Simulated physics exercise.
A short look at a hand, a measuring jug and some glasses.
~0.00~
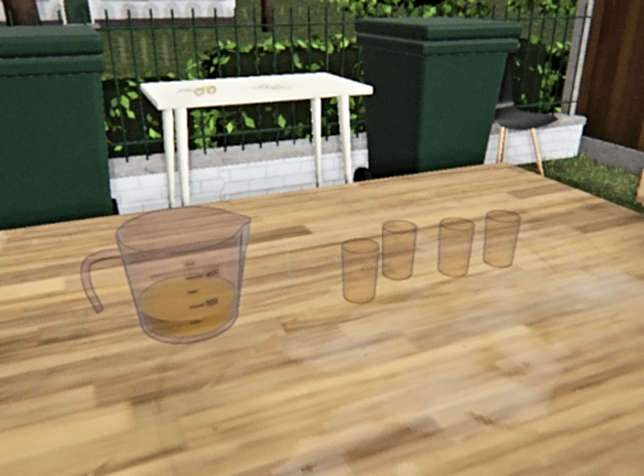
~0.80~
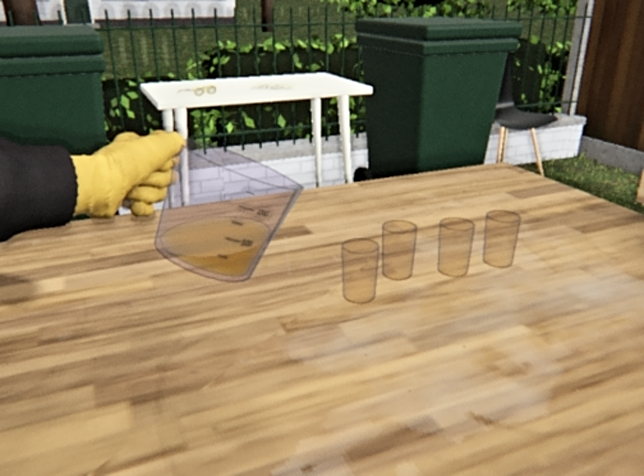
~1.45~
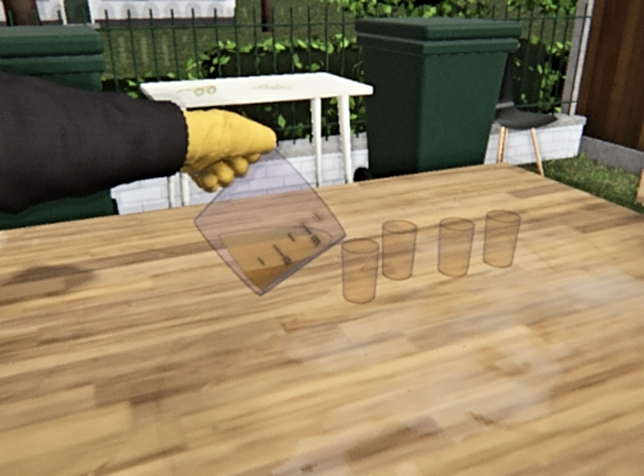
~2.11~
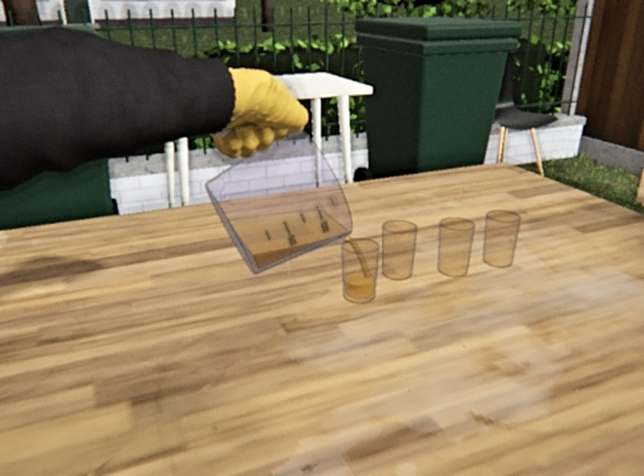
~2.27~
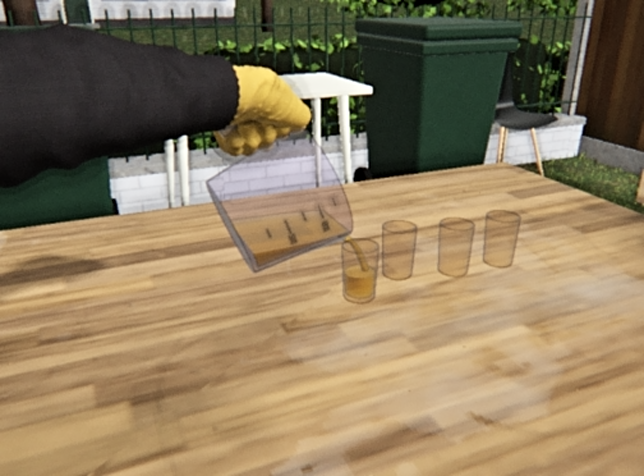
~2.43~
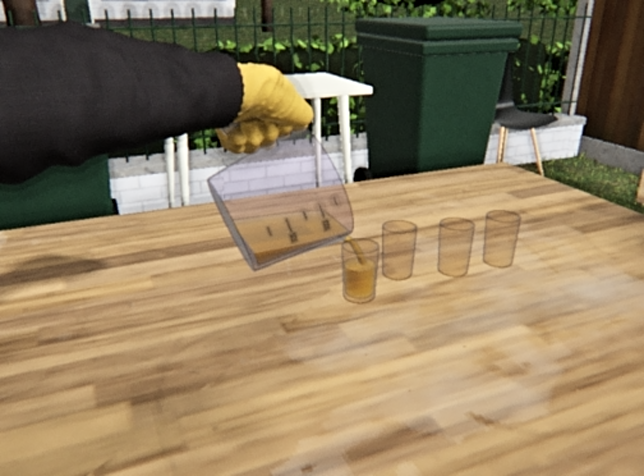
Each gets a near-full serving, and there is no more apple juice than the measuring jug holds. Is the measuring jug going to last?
It runs short.
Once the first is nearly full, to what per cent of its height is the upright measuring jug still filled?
Near 15 in a hundred.
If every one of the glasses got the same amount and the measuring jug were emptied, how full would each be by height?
Near 70 in a hundred.
By 2.7 s, the first is about three quarters full.
By 5.6 s, the first is done and the measuring jug has about two thirds of its load.
By 14.4 s, the measuring jug is empty with three filled and the next at a little of a serving.
